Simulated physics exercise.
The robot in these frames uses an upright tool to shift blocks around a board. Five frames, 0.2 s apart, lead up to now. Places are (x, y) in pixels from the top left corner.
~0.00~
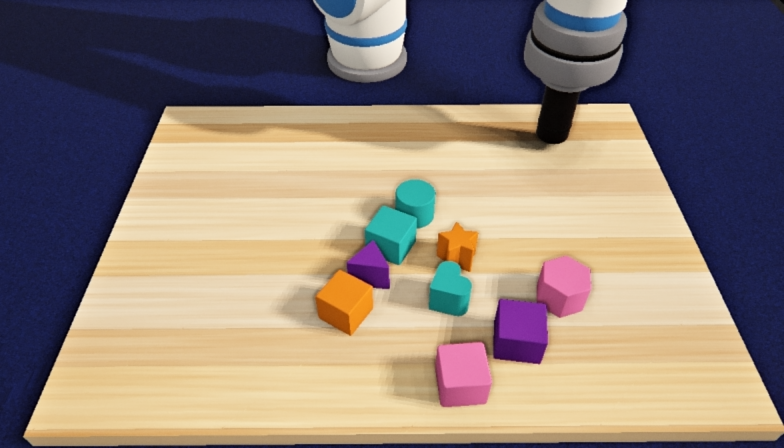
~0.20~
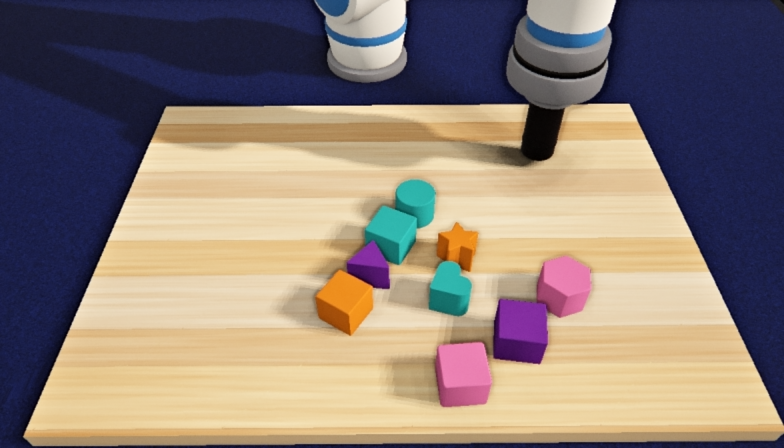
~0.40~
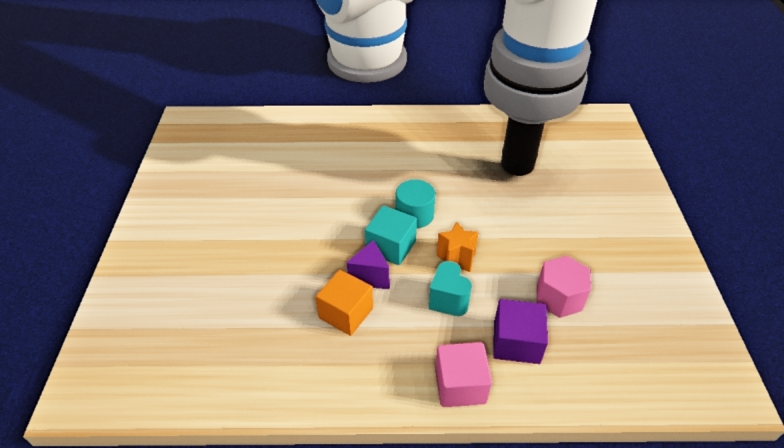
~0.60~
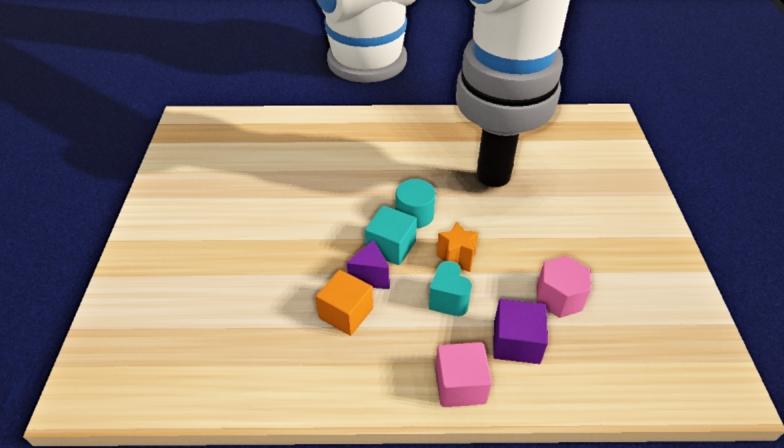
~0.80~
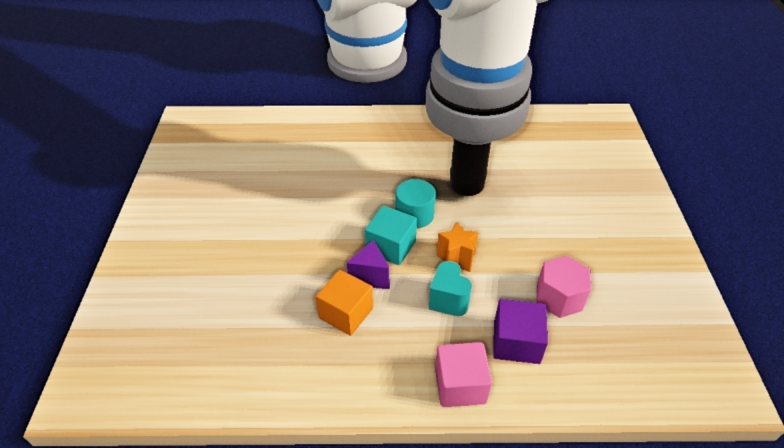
A robot arm moves its black tool left and nearer across the board, touching no blocks.
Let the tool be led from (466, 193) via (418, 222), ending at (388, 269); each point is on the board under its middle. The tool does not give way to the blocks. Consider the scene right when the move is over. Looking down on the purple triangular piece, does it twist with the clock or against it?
Its spin: Anticlockwise.
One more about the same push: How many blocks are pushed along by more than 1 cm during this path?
That push would leave three or more blocks displaced by more than about 1 cm.
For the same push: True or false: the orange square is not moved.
Verdict: False.
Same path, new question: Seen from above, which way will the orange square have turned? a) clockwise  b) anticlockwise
Choice b: Anticlockwise.
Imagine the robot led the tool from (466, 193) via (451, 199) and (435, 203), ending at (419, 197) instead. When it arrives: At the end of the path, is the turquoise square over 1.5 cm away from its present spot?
No.
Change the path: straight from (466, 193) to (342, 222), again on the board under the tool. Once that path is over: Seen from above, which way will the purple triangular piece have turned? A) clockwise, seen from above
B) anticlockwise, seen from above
That would be A.
On the path given first. One third of the way, tool (433, 203); turquoise square (387, 226), turned 15° anticlockwise; turquoise disc (398, 198).
Two thirds of the way, tool (407, 229); purple triangular piece (365, 269); turquoise square (372, 236); turquoise disc (372, 201).
At the end, tool (388, 261); orange square (325, 313), turned 40° anticlockwise; purple triangular piece (328, 284), turned 20° anticlockwise; turquoise square (346, 250), turned 45° clockwise; turquoise disc (372, 201).
